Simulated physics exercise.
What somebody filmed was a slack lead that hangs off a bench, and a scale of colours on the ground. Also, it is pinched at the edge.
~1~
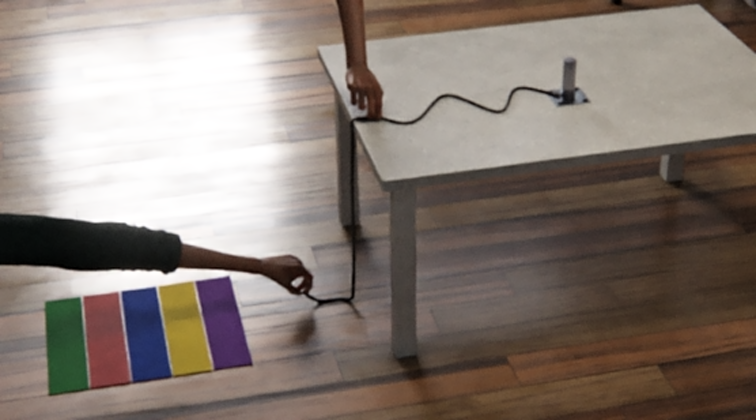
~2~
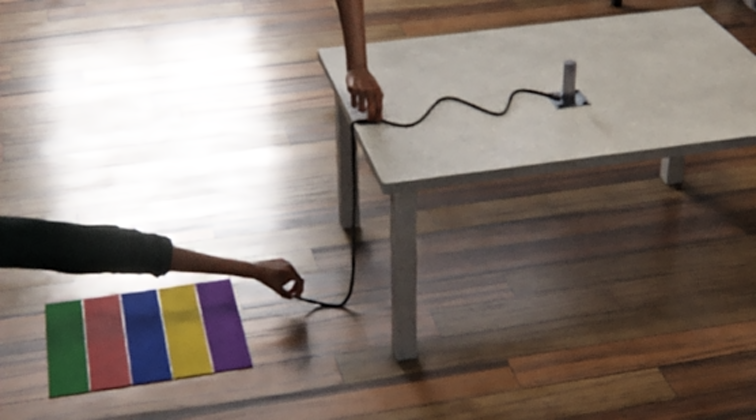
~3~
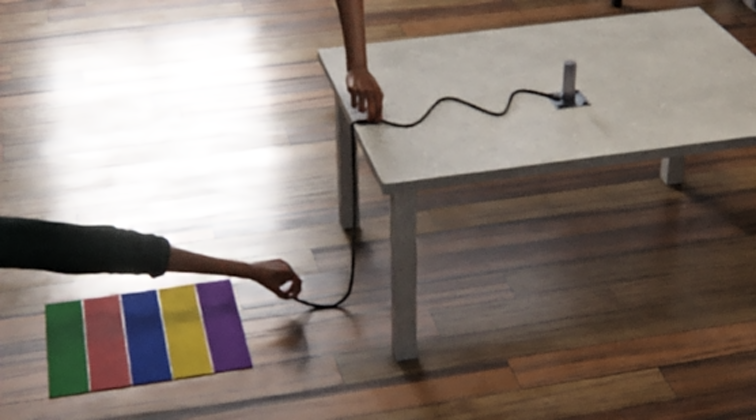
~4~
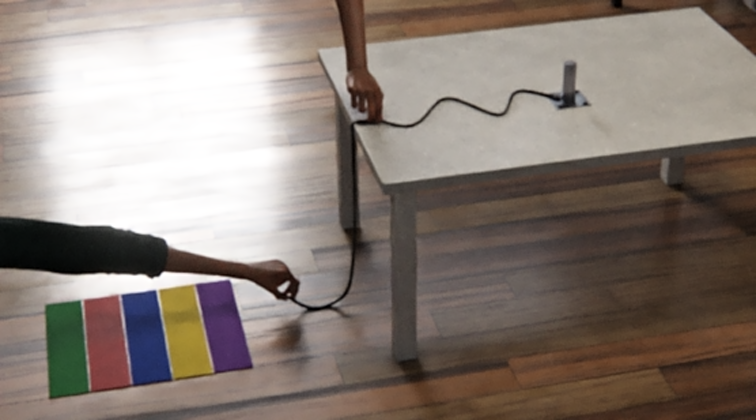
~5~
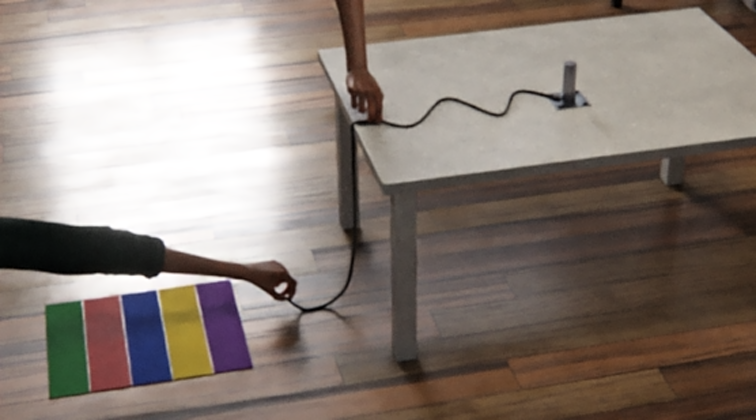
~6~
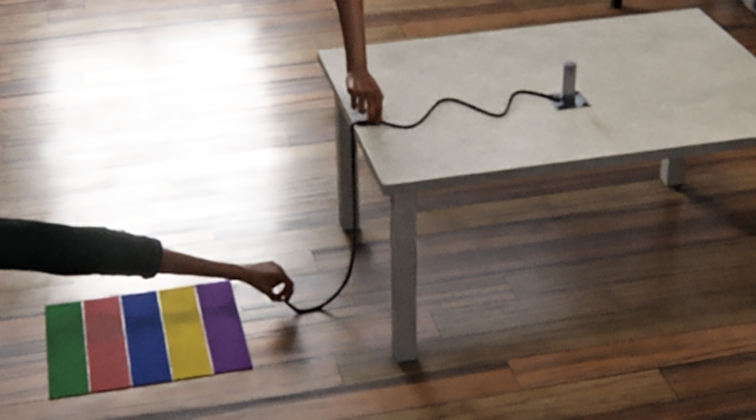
On a wooden floor beside a pale table, one hand pinned a dark cord at the table's edge while another drew its dangling end slightly left, near a mat of five coloured stripes.
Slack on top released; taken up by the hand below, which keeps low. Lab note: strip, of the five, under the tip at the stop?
Green.
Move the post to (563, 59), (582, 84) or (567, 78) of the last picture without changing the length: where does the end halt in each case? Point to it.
Going by the last picture, roughly (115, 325), (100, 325) and (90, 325).
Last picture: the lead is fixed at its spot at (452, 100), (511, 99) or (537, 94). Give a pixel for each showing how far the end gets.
Approximately (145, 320), (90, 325) and (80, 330), respectively.
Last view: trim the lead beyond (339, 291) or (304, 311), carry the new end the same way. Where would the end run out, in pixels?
(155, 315) and (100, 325).
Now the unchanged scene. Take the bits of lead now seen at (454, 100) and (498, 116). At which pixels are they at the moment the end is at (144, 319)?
Point 1 - (403, 121); point 2 - (458, 114).
Soon after, end near (144, 319); over blue.
Then, end near (96, 326); over red.
At full stretch, end near (68, 330); over green. It gets as far as the green strip.
